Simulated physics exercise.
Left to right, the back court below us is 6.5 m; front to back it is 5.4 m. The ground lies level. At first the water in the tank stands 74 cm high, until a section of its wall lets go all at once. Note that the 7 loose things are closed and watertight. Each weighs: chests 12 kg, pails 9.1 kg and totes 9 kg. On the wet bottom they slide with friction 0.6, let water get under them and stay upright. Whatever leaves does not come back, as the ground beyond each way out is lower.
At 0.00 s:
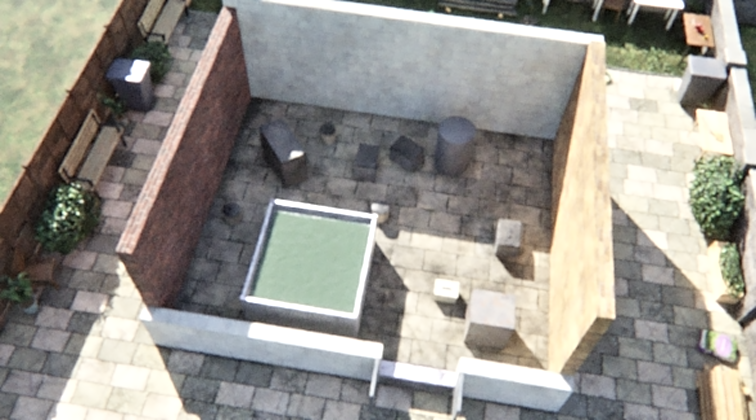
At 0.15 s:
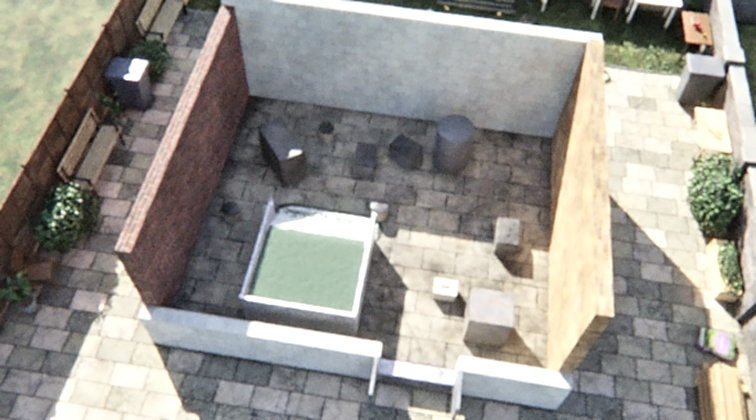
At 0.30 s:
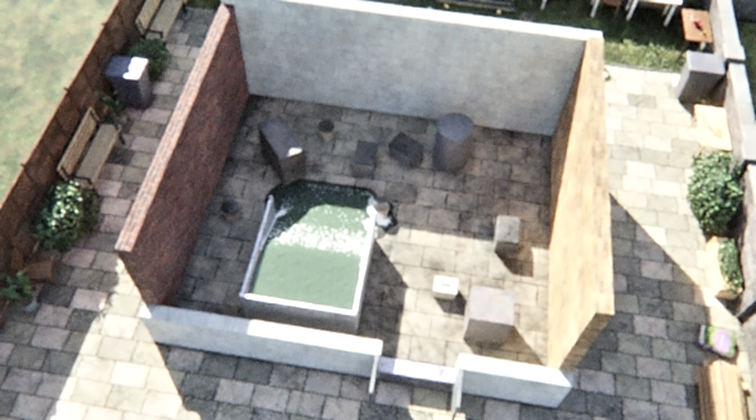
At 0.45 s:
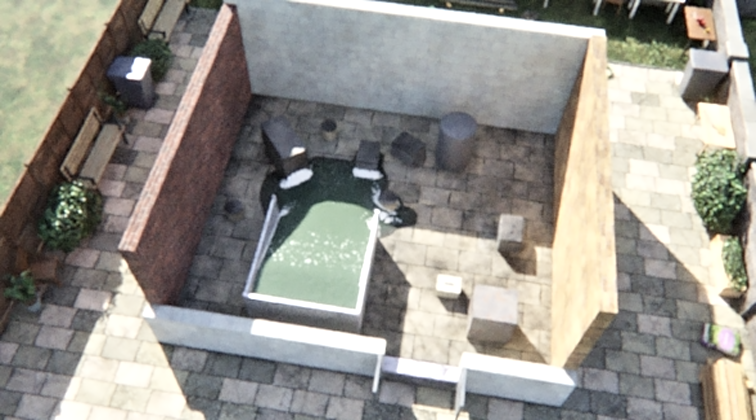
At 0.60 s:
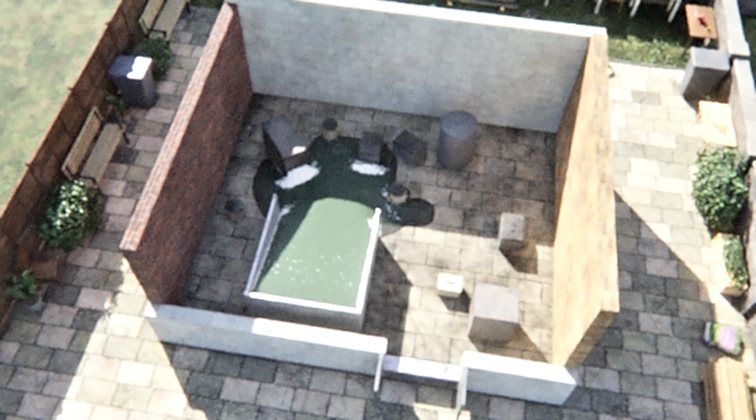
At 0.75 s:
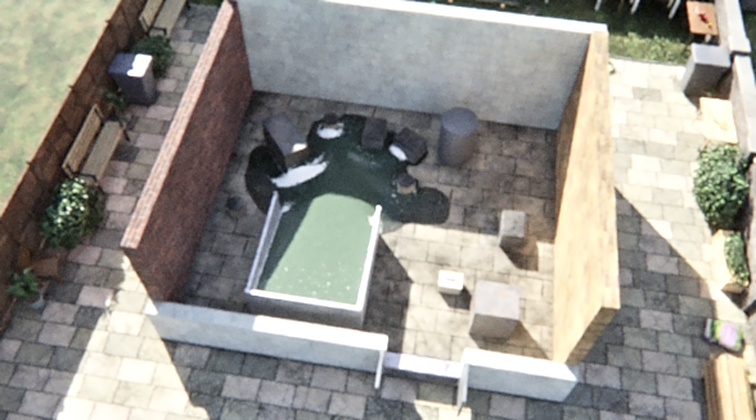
Walled courtyard seen from above, with green water surging out of a tank's far side and spreading among dark blocks and containers.
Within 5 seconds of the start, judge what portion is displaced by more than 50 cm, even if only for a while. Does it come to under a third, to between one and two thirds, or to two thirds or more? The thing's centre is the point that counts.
Two thirds or more.
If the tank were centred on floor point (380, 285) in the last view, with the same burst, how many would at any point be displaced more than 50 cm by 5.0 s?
So the tally would be 6.
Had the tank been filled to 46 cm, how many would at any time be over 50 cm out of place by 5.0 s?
Then 4.
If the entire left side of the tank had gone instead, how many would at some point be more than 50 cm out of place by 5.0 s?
In that case the number is 2.
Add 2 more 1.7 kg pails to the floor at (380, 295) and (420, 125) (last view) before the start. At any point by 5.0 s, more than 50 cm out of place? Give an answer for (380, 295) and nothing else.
Below.
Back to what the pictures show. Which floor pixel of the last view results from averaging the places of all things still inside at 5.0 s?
Mean position approx. (426, 231).
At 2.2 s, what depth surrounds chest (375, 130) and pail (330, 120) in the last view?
Some 35 cm at the first, some 17 cm at the second.
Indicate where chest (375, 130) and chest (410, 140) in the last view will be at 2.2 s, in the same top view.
Somewhere around (428, 100) and (490, 126).
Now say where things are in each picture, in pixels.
In the first frame, a pail at (381, 207) rests on the ground; a chest at (367, 155), on the bottom; water covers 3.3 m2; 0 of 7 have shifted.
In the second frame, a pail at (379, 206) rests on the ground; a chest at (366, 154) rests on the ground; water covers 4.3 m2; 0 of 7 have shifted.
In the third frame, a pail at (381, 203), on the bottom; a chest at (366, 152) rests on the ground; water covers 5.6 m2; 0 of 7 have shifted.
In the fourth frame, a pail at (389, 197), on the bottom, 19 cm from its start; a chest at (368, 151), on the bottom; water covers 6.9 m2; 1 of 7 have shifted.
In the fifth frame, a pail at (398, 189), on the bottom, 40 cm from its start; a chest at (371, 143) rests on the ground, 18 cm from its start; water covers 8.2 m2; 2 of 7 have shifted.
In the sixth frame, a pail at (406, 180), on the bottom, 62 cm from its start; a chest at (375, 128) rests on the ground, 50 cm from its start; 9.9 m2 under water; 3 of 7 have shifted.
After 1.1 s 3 of 7 are over 50 cm from their spots; 0 afloat.
After 2.2 s 4 of 7 are over 50 cm from their spots; 2 afloat.
After 3.5 s 4 of 7 are over 50 cm from their spots; 3 afloat.
After 5.0 s 6 of 7 are over 50 cm from their spots, and 6 have been at some point; 4 afloat.
